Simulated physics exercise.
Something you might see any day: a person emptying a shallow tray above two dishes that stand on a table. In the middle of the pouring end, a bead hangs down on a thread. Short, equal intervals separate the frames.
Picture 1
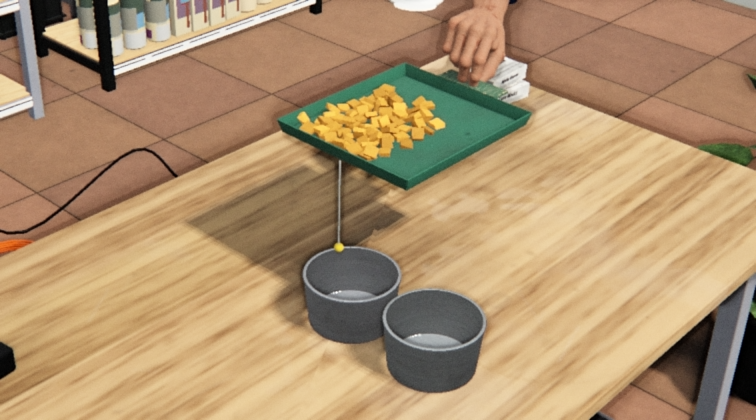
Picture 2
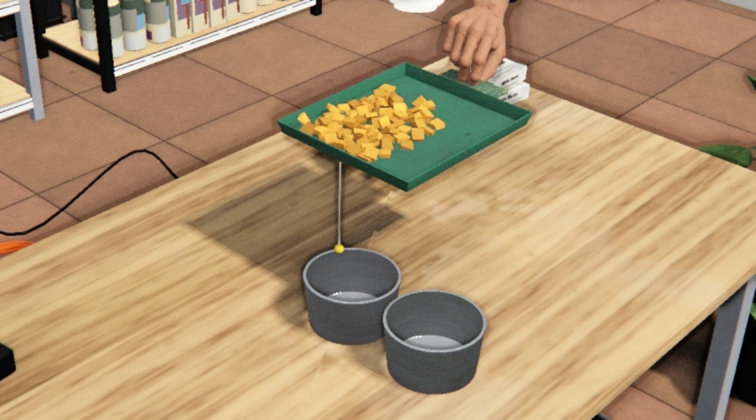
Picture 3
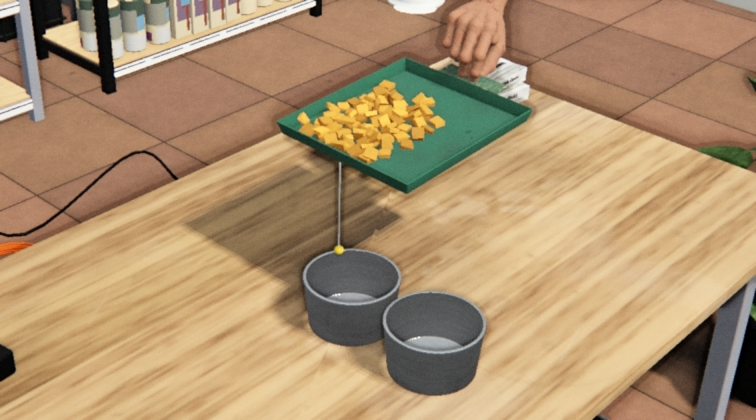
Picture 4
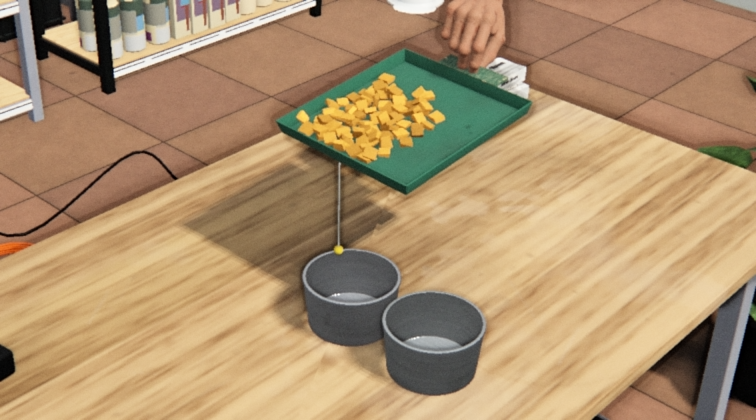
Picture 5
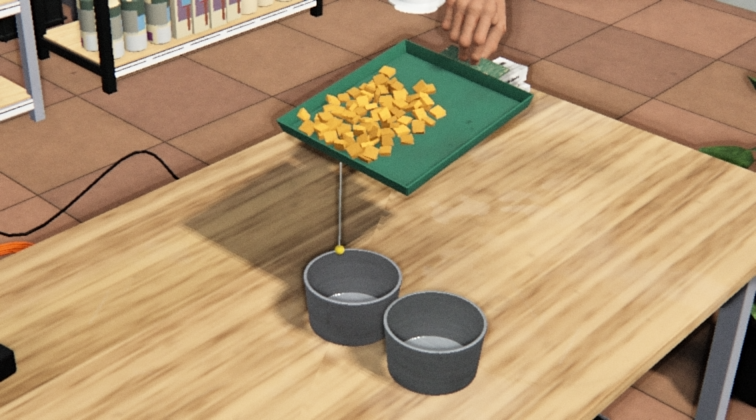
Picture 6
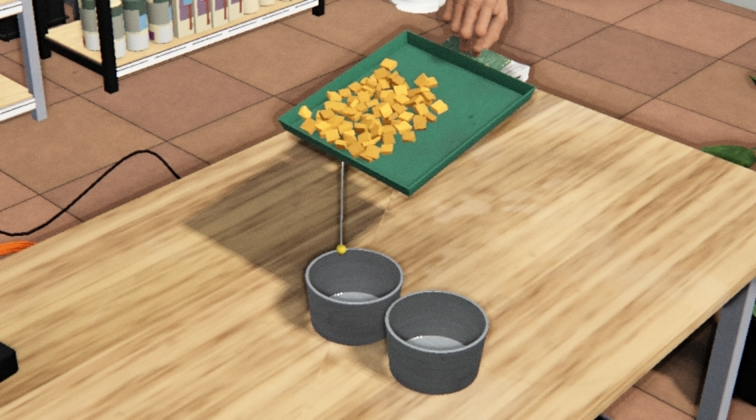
On a wooden table, two grey dishes standing still as a hand gradually tilts a green tray of small orange crackers above.
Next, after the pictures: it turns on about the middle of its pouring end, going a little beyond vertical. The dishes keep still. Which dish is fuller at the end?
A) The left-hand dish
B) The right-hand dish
The left-hand dish (A).
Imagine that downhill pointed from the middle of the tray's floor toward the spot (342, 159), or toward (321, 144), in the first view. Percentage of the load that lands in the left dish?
Around 30 percent for the first aim and around 0 percent for the second.
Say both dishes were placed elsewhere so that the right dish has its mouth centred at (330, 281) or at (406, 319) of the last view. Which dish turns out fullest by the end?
In order of the tries: The dish on the right side, then the dish on the left side.
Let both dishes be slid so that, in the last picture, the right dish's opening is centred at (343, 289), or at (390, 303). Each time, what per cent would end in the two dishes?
First try: Around 70 percent; second try: Around 70 percent.
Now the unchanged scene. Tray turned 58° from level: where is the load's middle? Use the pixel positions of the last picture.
Near (353, 132).
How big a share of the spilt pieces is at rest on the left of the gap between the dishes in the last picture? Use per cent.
100 %, roughly.
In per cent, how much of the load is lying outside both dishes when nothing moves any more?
Roughly 30 percent of the load.
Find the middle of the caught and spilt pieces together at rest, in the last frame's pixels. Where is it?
Around (343, 324).
Shortly afterwards, tray tipped steeply; the whole lot on the tray.
Next, tray tipped right over; near a third on the tray; only a few in the right dish; near a third in the left dish; a little outside both; near a quarter in the air.
Some moments later, tray tipped past a quarter turn; a little in the right dish; near two thirds in the left dish; near a third outside both.
In the end, tray tipped past a quarter turn; a little in the right dish; near two thirds in the left dish; near a third outside both.
